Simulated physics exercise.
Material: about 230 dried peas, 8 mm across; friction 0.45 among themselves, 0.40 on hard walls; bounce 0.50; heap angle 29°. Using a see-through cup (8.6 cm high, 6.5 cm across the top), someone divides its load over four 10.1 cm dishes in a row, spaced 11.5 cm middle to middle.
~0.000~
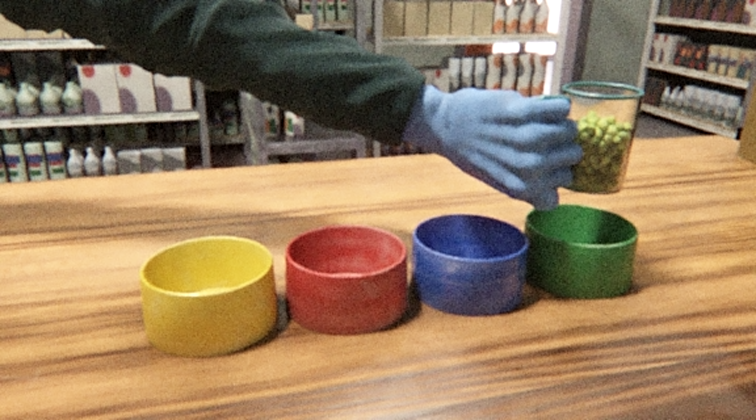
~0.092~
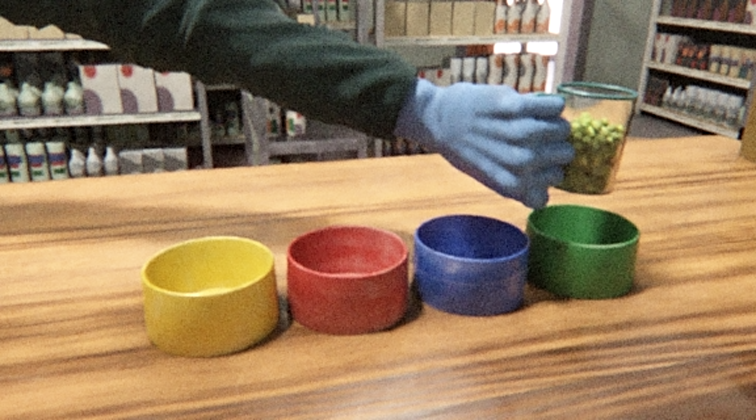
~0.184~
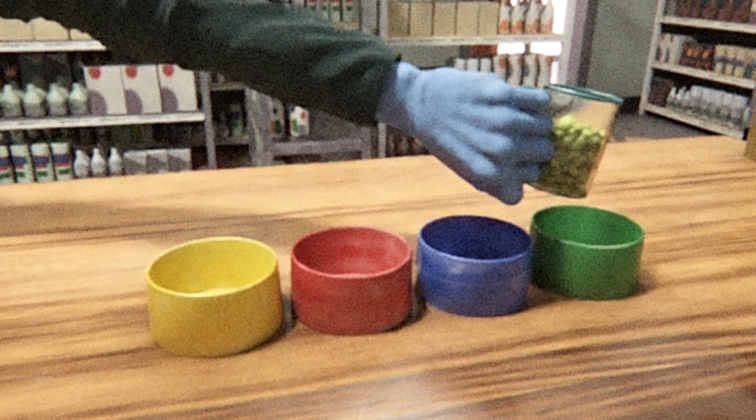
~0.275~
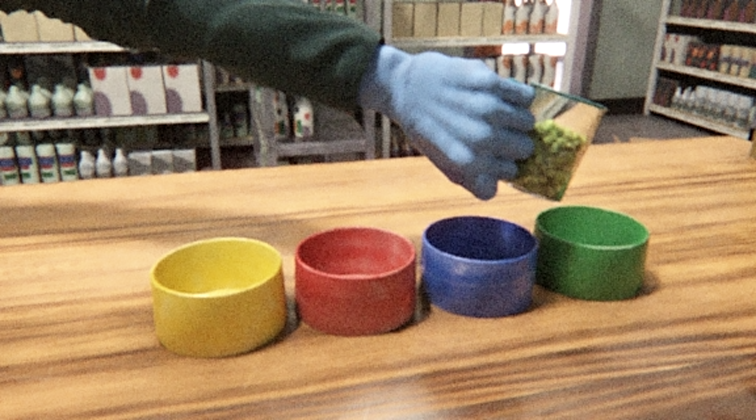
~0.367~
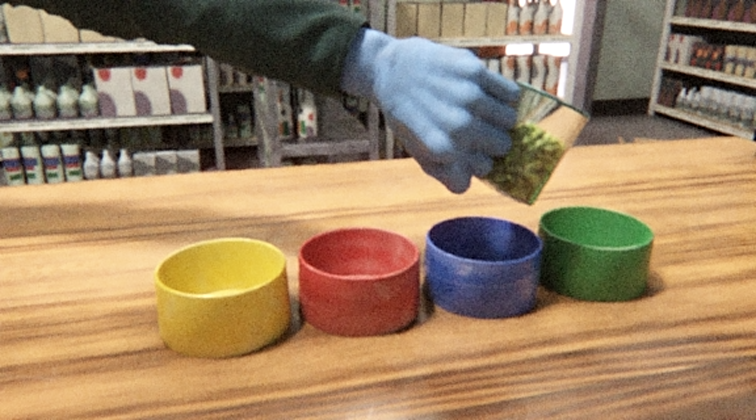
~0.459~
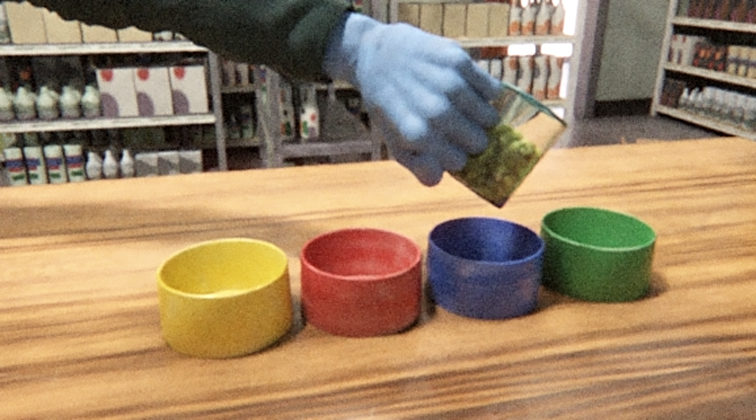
A clear cup of green dried peas moved left in a blue-gloved hand, tilting steadily more to the right as it passed from above the green dish to above the blue one.
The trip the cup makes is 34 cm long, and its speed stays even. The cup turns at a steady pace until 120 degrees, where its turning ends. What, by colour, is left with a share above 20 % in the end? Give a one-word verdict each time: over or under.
Red dish: Holds more than a fifth; blue dish: Holds at most a fifth; green dish: Holds at most a fifth; yellow dish: Holds at most a fifth; counter: Holds more than a fifth.
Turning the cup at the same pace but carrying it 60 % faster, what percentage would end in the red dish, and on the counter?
Shares - red 50, counter 40.
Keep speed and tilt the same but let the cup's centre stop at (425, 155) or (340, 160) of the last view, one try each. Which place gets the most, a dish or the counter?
Try 1 - blue; try 2 - red.
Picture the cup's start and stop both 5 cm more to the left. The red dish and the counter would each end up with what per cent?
The red dish would get 0 and the counter 0.
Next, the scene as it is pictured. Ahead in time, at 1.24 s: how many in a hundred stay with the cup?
I'd put it at roughly 95 per cent.
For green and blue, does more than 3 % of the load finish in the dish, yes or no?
Green: False; blue: False.
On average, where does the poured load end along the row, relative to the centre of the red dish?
Near 3 cm, shifted toward decreasing x.
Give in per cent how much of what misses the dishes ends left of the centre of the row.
Near 100 percent ends up there.
After 0.93 s, tilt 76 degrees; cup holds 100 %.
After 1.24 s, tilt 103 degrees; cup holds 95 %, red 5 %.
After 1.65 s, tilt 120 degrees; cup holds 15 %, red 35 %, yellow 15 %.
At rest (2.6 s), red 45 %, blue 0 %, green 0 %, yellow 10 %, counter 45 %.
